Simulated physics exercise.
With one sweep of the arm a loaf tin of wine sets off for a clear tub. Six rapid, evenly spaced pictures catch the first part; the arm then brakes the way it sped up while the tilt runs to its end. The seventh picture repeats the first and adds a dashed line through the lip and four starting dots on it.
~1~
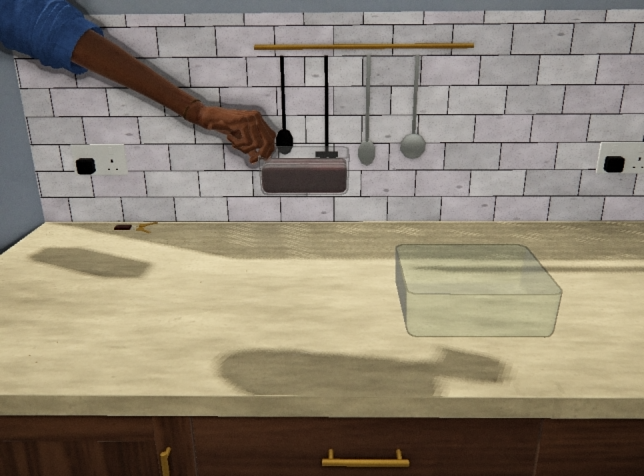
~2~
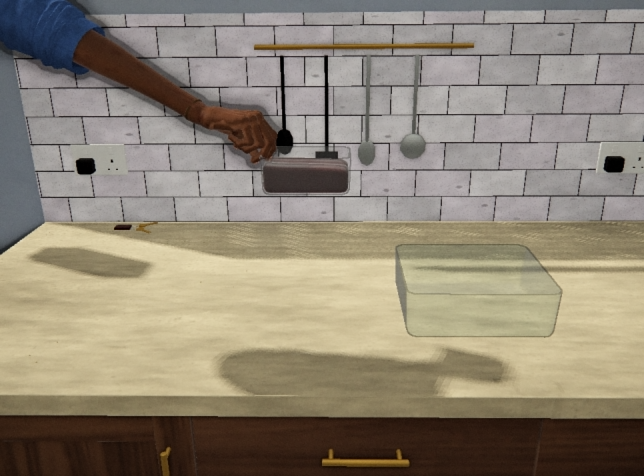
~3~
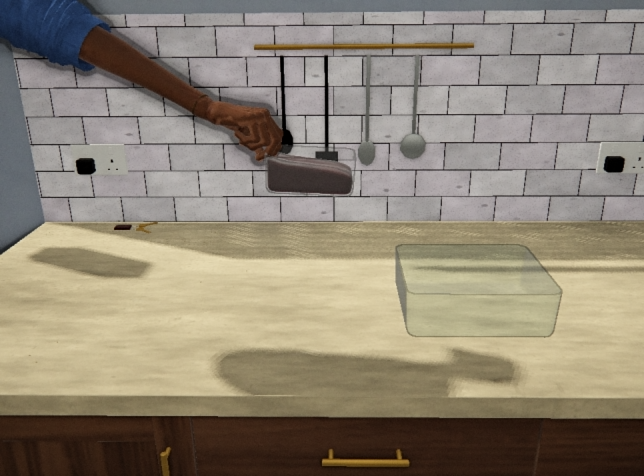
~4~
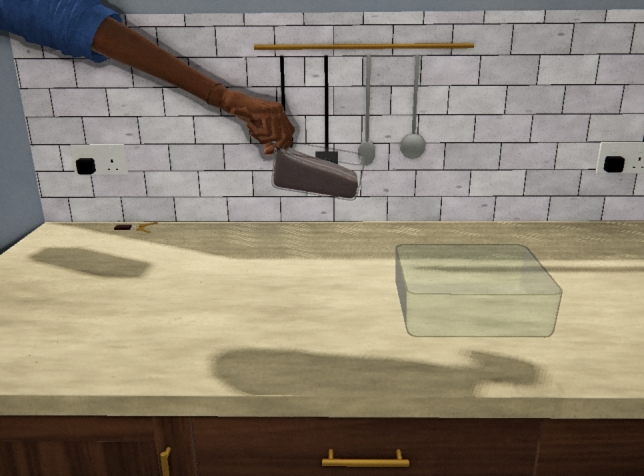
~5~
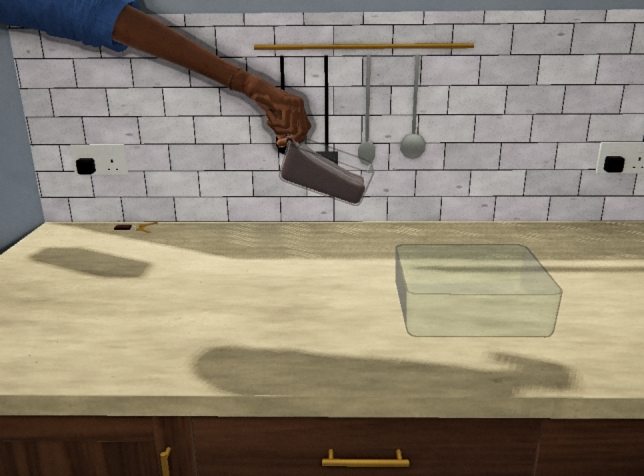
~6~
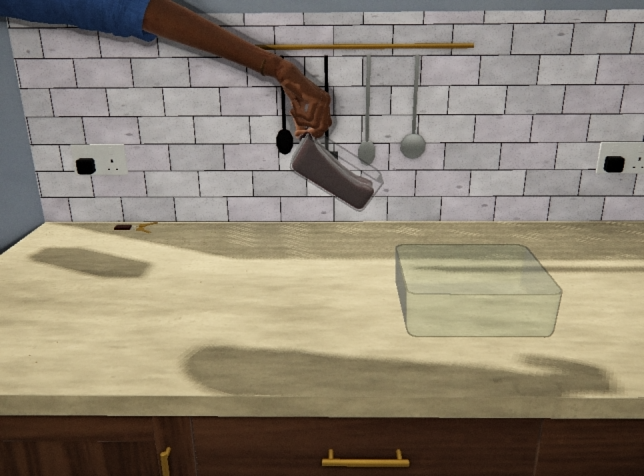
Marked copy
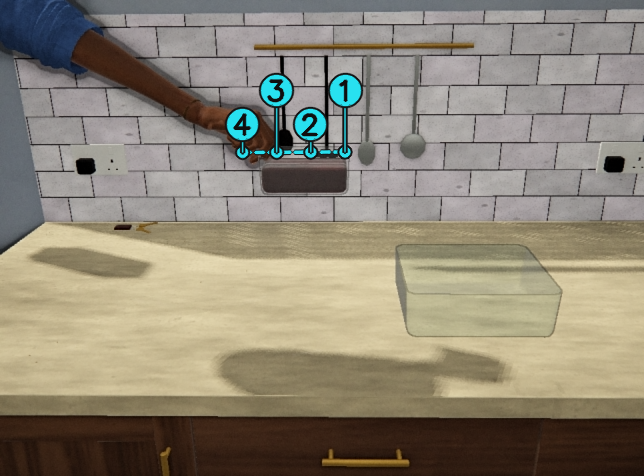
A kitchen worktop with a pale, streaked surface is seen from the front and slightly above, with dark wooden cupboards below and white brick tiles behind. Four utensils hang from a rail between two sockets, and a clear tub sits right of centre. A blue-sleeved arm at upper left holds a dark, purplish-brown tin, moving it slightly right while steadily tilting it down to the right, as shadows shift below.
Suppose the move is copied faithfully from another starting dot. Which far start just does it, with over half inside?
That is dot 3.
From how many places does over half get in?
Three.
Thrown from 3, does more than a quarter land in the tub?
Yes, it does.
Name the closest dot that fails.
It is 4.
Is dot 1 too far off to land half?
No.
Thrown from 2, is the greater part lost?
No, that is safe.
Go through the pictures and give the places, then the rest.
Upright, lip at (347, 152); tub from (406, 334) to (553, 334); nothing has left yet, in the first frame.
Upright, lip at (349, 152); nothing has left yet, in the second frame.
Tipped about 3°, lip at (354, 154); nothing has left yet, in the third frame.
Tipped about 10°, lip at (362, 159); nothing has left yet, in the fourth frame.
Tipped about 20°, lip at (372, 167); wine is over the rim, down to (295, 139), in the fifth frame.
Tipped about 33°, lip at (381, 177); wine is over the rim, down to (302, 138), in the sixth frame.
On the marked copy, 1 at (345, 152); 2 at (310, 152); 3 at (276, 152); 4 at (242, 152).
Choosing 1, about 79 % lands in the tub, 9 % falls short and 12 % goes beside or beyond.
Choosing 2, about 70 % lands in the tub, 16 % falls short and 13 % goes beside or beyond.
Choosing 3, about 63 % lands in the tub, 28 % falls short and 10 % goes beside or beyond.
Choosing 4, about 11 % lands in the tub, 85 % falls short and 4 % goes beside or beyond.
